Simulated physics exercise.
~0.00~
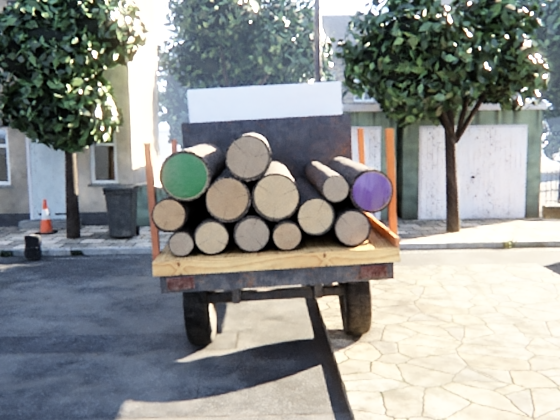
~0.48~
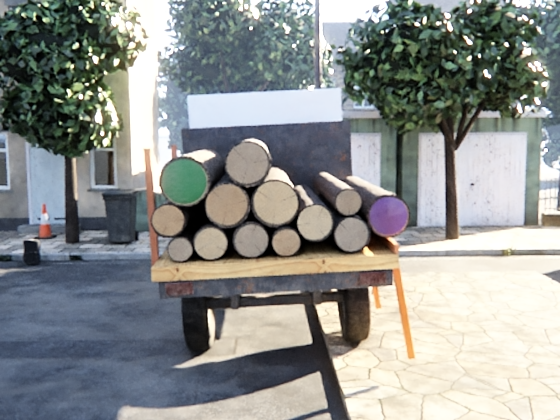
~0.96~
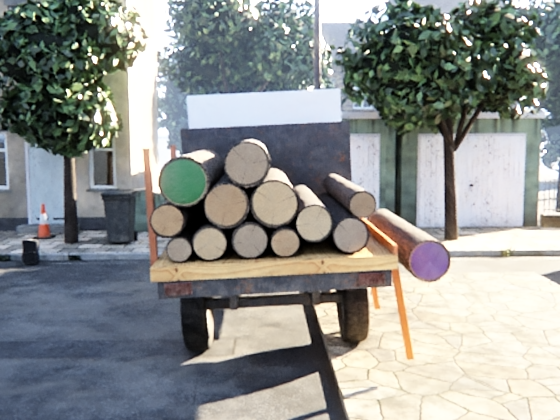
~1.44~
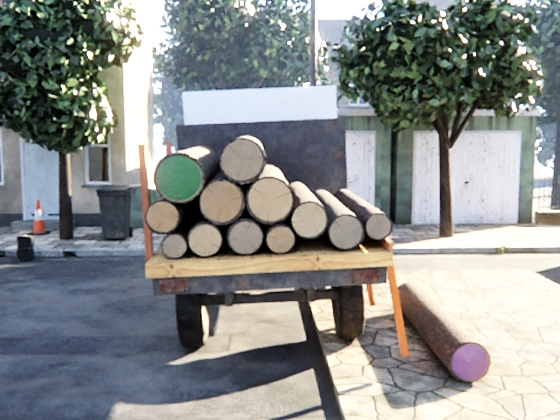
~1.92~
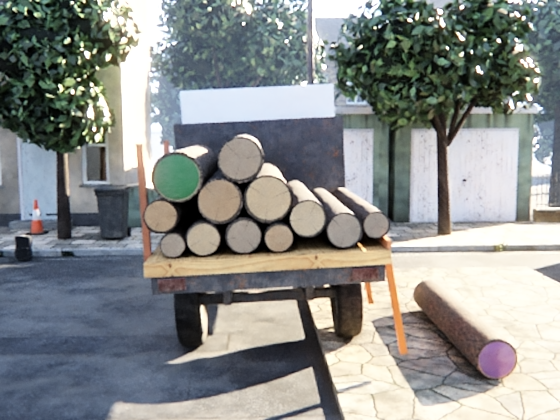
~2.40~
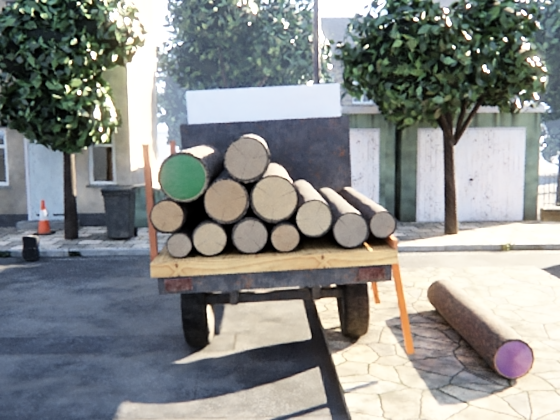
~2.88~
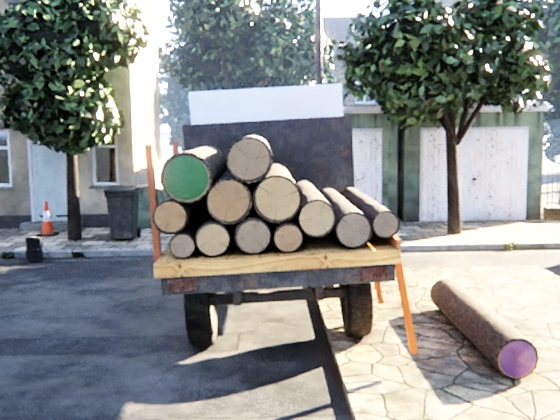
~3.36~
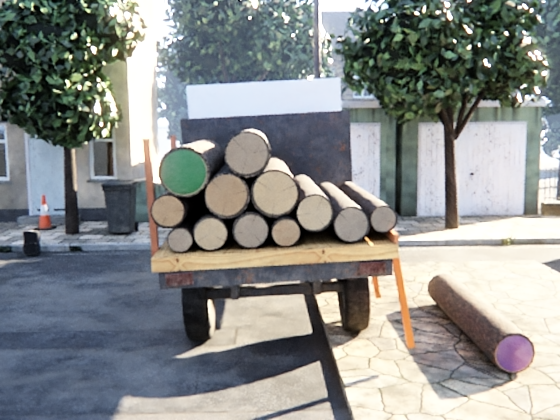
A purple-ended log lies at the right of a stack of cut logs on a flatbed lorry, seen from behind on a sunlit street with trees and pale buildings beyond. A green-ended log rests high on the left of the pile, between upright orange posts. The right-hand posts swing out and down, and the purple-ended log slides off the right edge of the deck. It drops to the paving and rolls a little to the right before settling. The left posts hold, and the green-ended log stays up on the pile with the other logs still aboard.
